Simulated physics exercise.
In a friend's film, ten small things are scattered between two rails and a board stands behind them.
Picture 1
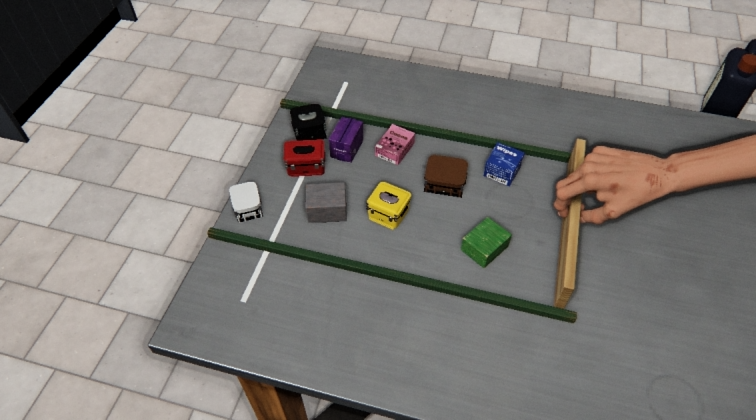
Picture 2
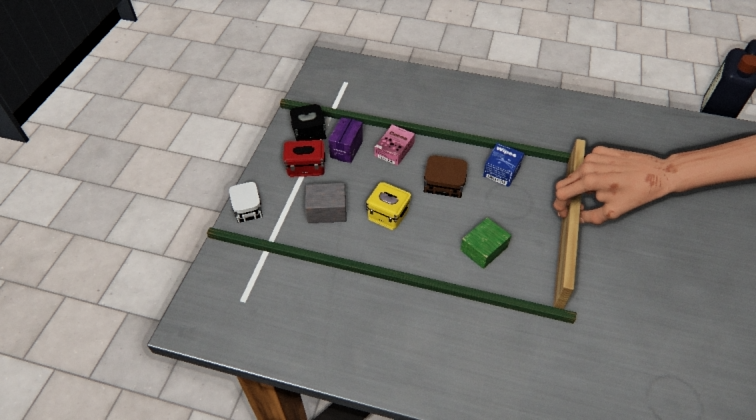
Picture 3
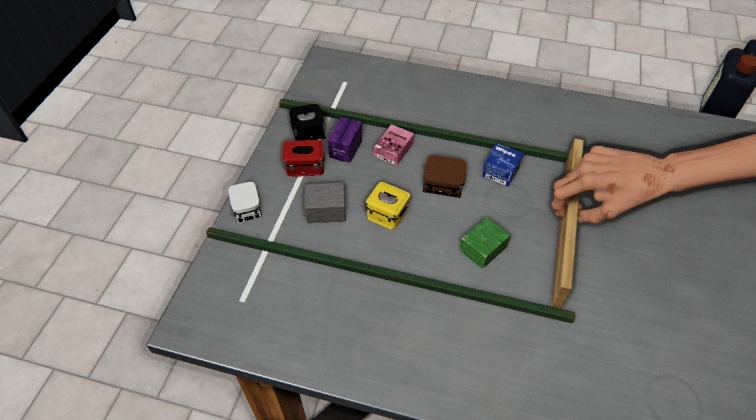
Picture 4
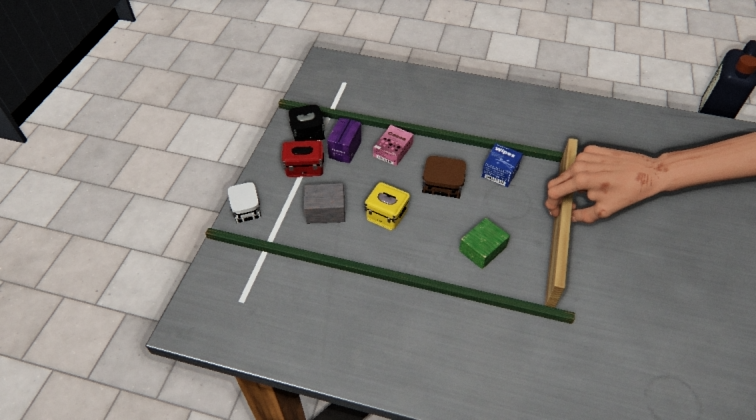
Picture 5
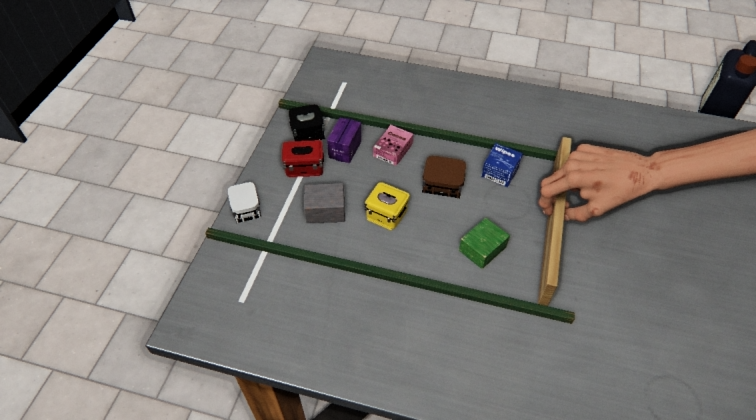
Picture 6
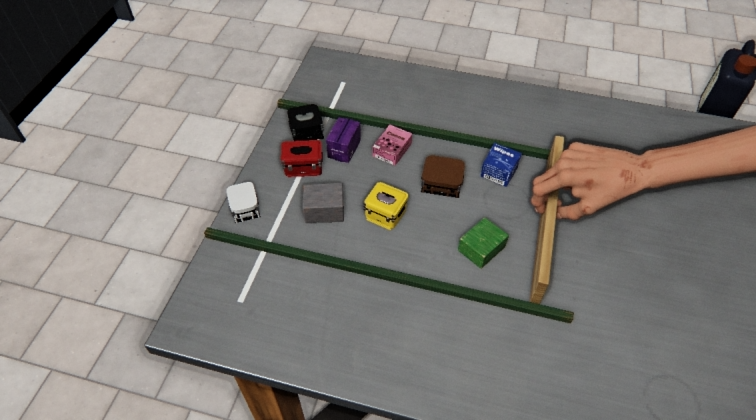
On a grey tabletop, a hand sliding a wooden board slightly left between green rails, small colourful cases and boxes staying still.
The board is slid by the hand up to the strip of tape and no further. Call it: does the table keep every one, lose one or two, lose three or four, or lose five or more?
It loses three or four.
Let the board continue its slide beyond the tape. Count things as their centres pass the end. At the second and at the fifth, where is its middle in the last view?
The middle is at about (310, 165), later at about (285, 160).
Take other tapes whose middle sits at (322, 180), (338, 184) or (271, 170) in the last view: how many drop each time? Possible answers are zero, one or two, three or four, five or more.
First 1 or 2, then not one, and last 5 or more.
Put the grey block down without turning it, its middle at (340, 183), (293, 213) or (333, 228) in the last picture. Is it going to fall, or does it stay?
Try one it is not knocked off; try two it is not knocked off; try three it is not knocked off.
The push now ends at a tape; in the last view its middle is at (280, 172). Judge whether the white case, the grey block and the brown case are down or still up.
First the white case, which leaves the top, then the grey block, which leaves the top, and the brown case, which stays on top.
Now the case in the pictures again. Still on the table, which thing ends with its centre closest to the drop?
Answer: The red case.
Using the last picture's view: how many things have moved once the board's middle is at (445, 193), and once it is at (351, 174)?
Counts: 3 and 9.
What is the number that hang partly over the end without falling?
It totals 1.
Early on, none off yet; white case at rest near (244, 203); black case at rest near (306, 124); red case at rest near (302, 159).
A while later, none off yet; white case at rest near (244, 203); black case travelled a little near (293, 119); red case travelled a little near (291, 159).
Finally, the number that fall off is three or four; lost, purple box, black case and white case.
